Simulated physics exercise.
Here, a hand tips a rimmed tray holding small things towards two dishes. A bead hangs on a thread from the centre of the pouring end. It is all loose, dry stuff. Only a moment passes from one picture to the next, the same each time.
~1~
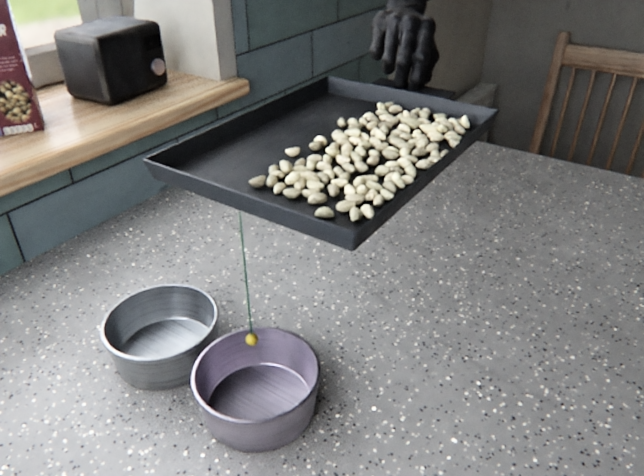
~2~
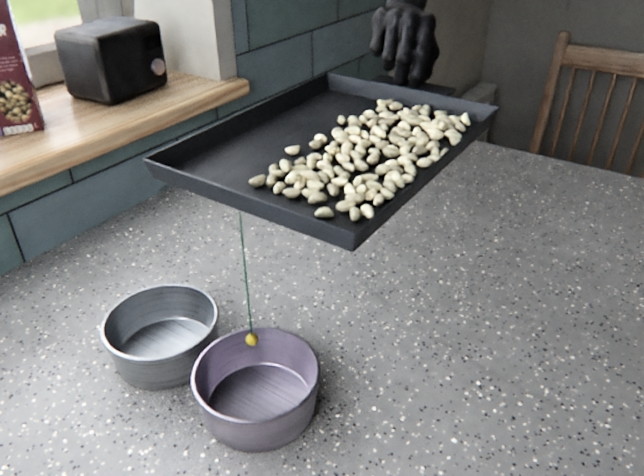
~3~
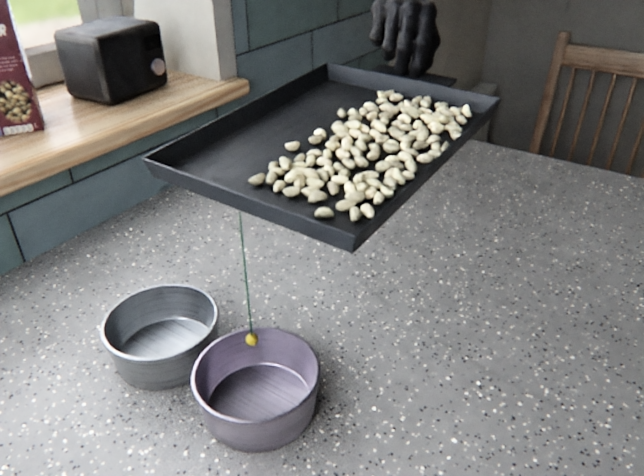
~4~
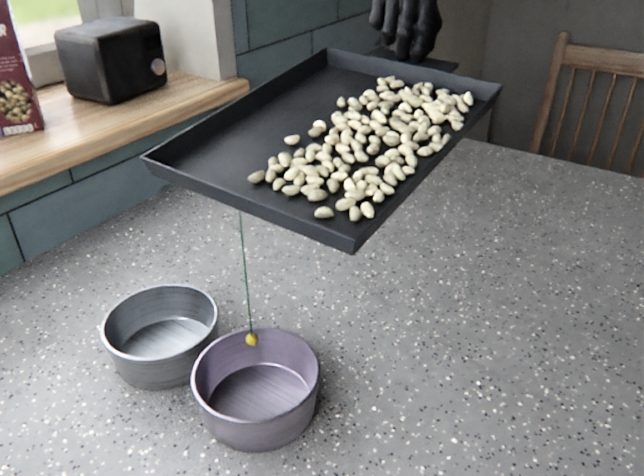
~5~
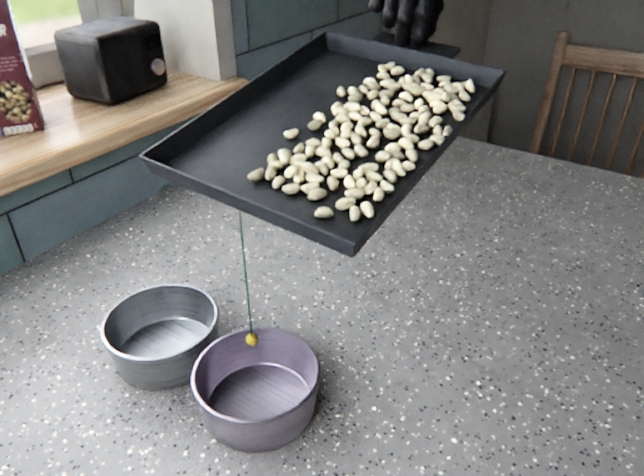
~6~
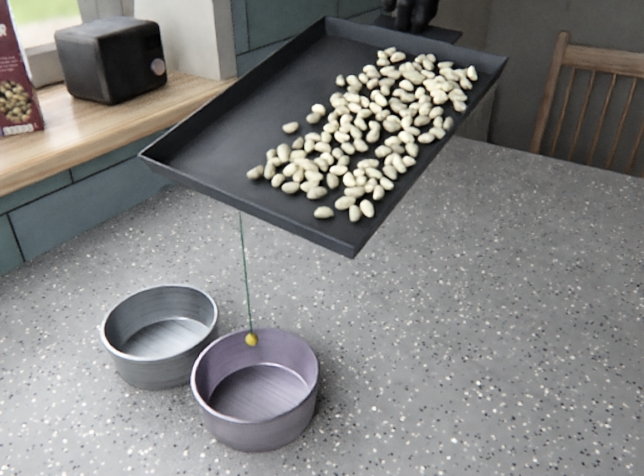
Dark tray of white beans slowly tilting as a black hand raises its far end above two round dishes on a speckled counter.
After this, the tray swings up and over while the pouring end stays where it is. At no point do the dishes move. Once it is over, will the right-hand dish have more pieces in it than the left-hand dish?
Yes, more lands right.
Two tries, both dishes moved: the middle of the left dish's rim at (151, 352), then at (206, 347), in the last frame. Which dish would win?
Note: Try one - the dish on the right side; try two - the dish on the right side.
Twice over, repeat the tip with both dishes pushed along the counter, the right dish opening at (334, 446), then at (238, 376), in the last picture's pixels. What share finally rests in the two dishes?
Some 90 percent, followed by some 20 percent.
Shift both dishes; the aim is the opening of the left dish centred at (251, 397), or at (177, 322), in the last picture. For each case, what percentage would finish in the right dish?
Around 30 and then 30 per cent.
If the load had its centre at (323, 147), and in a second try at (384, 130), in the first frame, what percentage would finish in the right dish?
First case around 30 %, second case around 30 %.
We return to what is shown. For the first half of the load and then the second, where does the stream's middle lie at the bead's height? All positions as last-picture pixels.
Roughly (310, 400) first, then roughly (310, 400).
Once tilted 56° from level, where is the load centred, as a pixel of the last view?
Close to (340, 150).
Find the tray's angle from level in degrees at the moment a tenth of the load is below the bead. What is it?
105° or so.
Soon after the last picture, tray tipped steeply; all on the tray.
A little later, tray tipped right over; nearly all on the tray; a stray few outside both.
Later still, tray tipped past a quarter turn; about a quarter in the right dish; most outside both.
At rest, tray tipped past a quarter turn; about a quarter in the right dish; none in the left dish; most outside both.
